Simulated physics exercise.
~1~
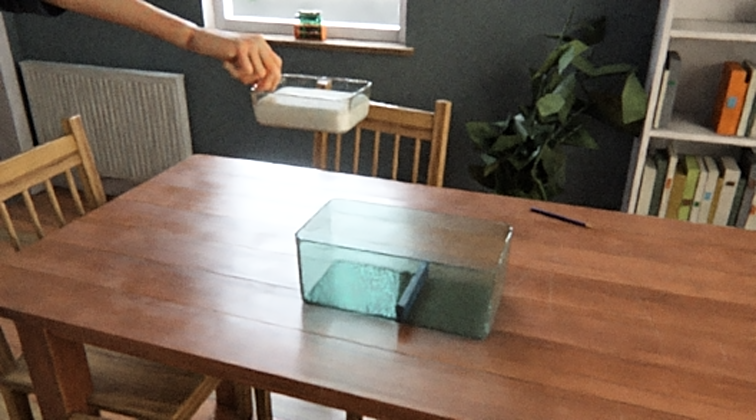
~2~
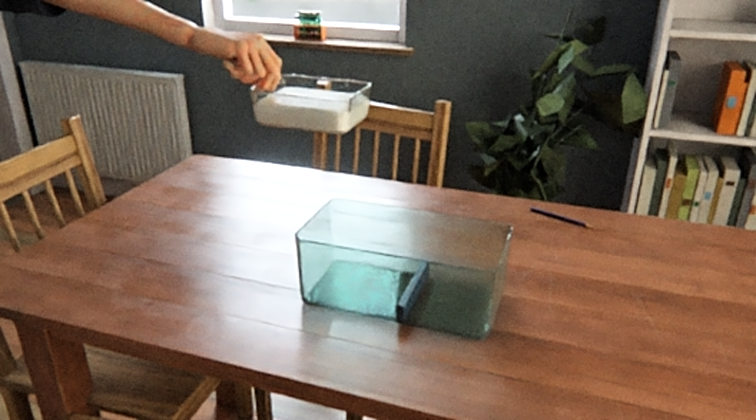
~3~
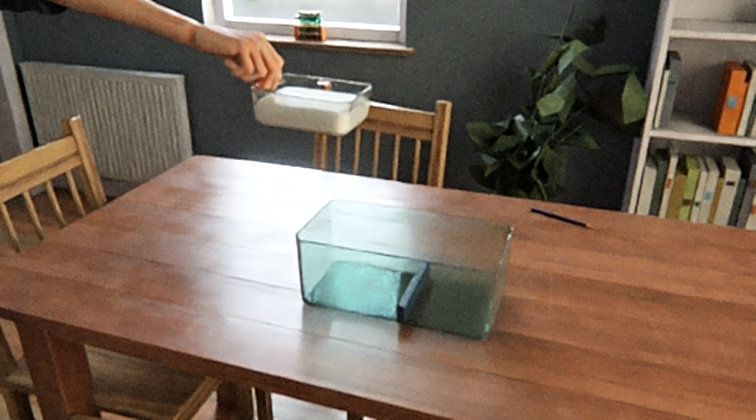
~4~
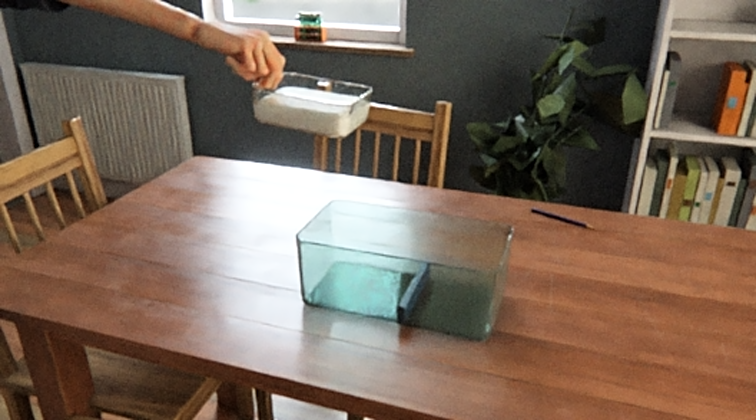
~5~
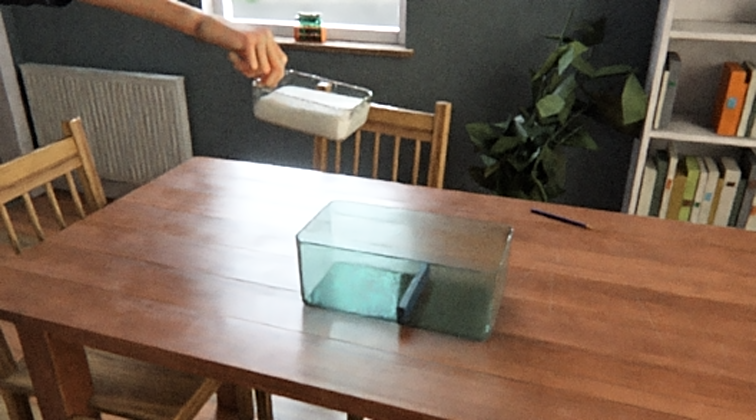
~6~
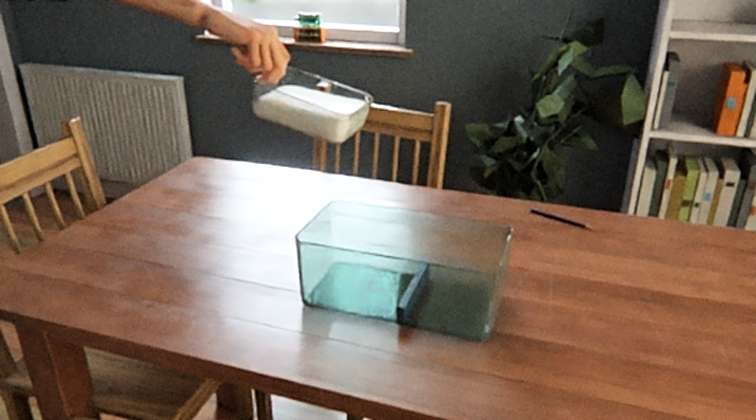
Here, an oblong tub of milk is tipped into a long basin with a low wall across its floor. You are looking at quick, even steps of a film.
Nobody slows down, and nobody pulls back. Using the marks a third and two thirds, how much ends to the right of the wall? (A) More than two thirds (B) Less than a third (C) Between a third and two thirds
Option B: Less than a third.
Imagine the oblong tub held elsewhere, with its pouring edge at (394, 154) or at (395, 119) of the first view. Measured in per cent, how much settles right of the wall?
It comes to 55 % the first time and 65 % the second.
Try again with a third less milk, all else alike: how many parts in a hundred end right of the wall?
Estimated share: Close to 10 per cent.
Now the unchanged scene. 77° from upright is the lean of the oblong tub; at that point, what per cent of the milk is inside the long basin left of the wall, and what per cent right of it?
Split is about 15 % to the left and 0 % to the right.
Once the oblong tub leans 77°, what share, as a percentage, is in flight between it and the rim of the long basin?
I'd put it at roughly 70 percent of it.
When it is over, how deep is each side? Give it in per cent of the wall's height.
Close to 50 for the left and 10 for the right.
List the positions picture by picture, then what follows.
It leans 0°; its right rim is at (360, 93); the milk meets the walls at (270, 94) and (360, 103); the long basin's rim runs from (313, 217) to (506, 248); the wall's top is at (415, 281), in the first frame.
It leans 1°; its right rim is at (360, 93); the milk meets the walls at (270, 94) and (359, 103), in the second frame.
It leans 2°; its right rim is at (361, 95); the milk meets the walls at (271, 94) and (360, 105), in the third frame.
It leans 5°; its right rim is at (362, 99); the milk meets the walls at (271, 94) and (360, 107), in the fourth frame.
It leans 9°; its right rim is at (362, 103); the milk meets the walls at (271, 93) and (360, 108), in the fifth frame.
It leans 14°; its right rim is at (362, 107); the milk meets the walls at (270, 92) and (361, 110), in the sixth frame.
A moment on, the oblong tub is tipped on its side and 17 per cent is still to pour, 15 is left of the wall and 0 right of it.
Next, the oblong tub is tipped right over and 2 per cent is still to pour, 82 is left of the wall and 12 right of it.
Then the oblong tub is tipped right over and 0 per cent is still to pour, 82 is left of the wall and 15 right of it.
Later the oblong tub is tipped right over and 0 per cent is still to pour, 80 is left of the wall and 17 right of it.
At rest 80 per cent lies left of the wall, 17 right of it and 3 outside.
